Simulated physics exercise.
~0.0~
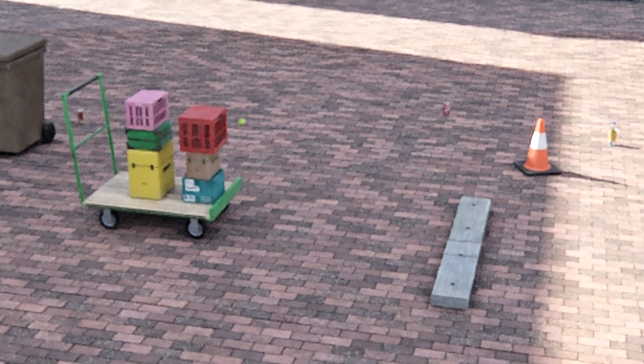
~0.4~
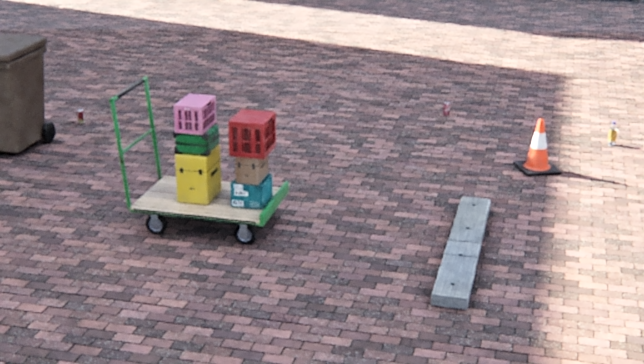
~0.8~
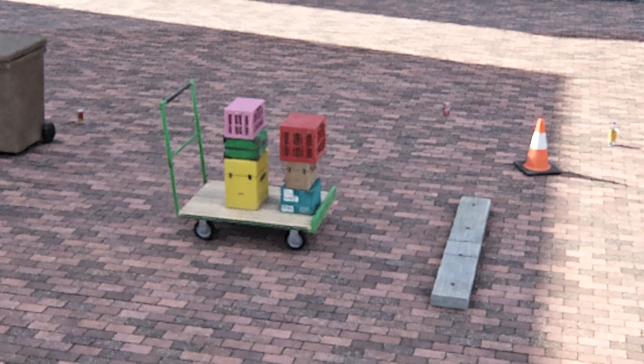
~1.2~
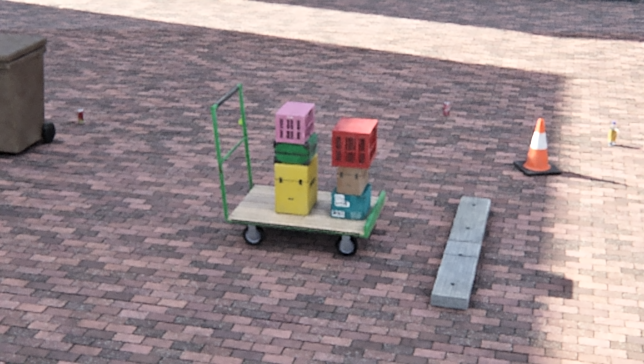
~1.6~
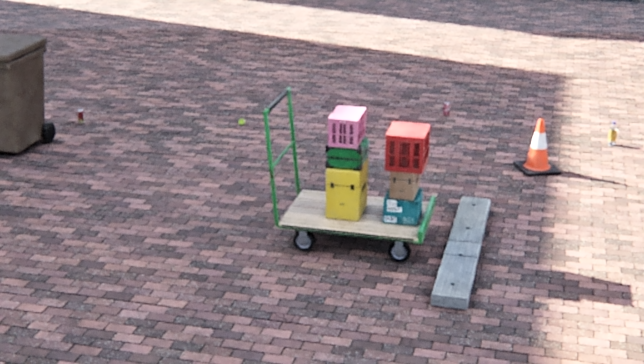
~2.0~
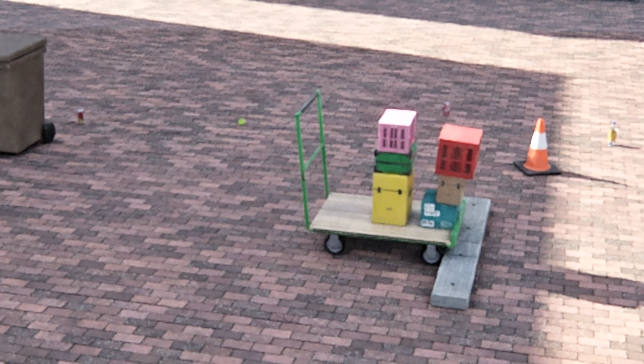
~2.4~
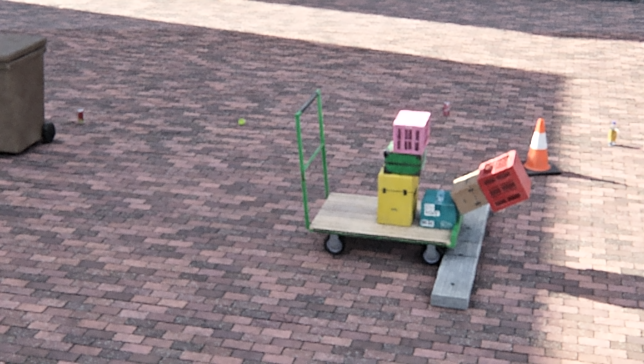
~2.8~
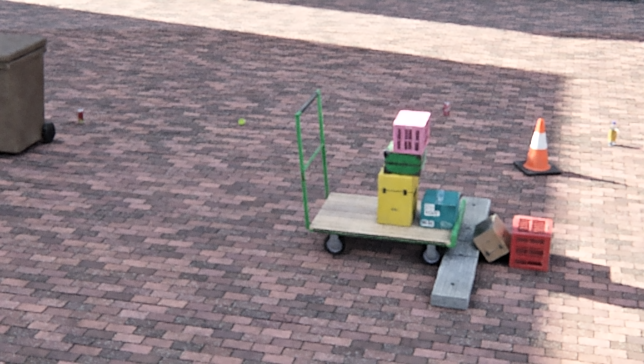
Green-handled trolley carrying stacked boxes and crates rolling right across brick paving, stopping at a kerb, red crate and brown box toppling off.
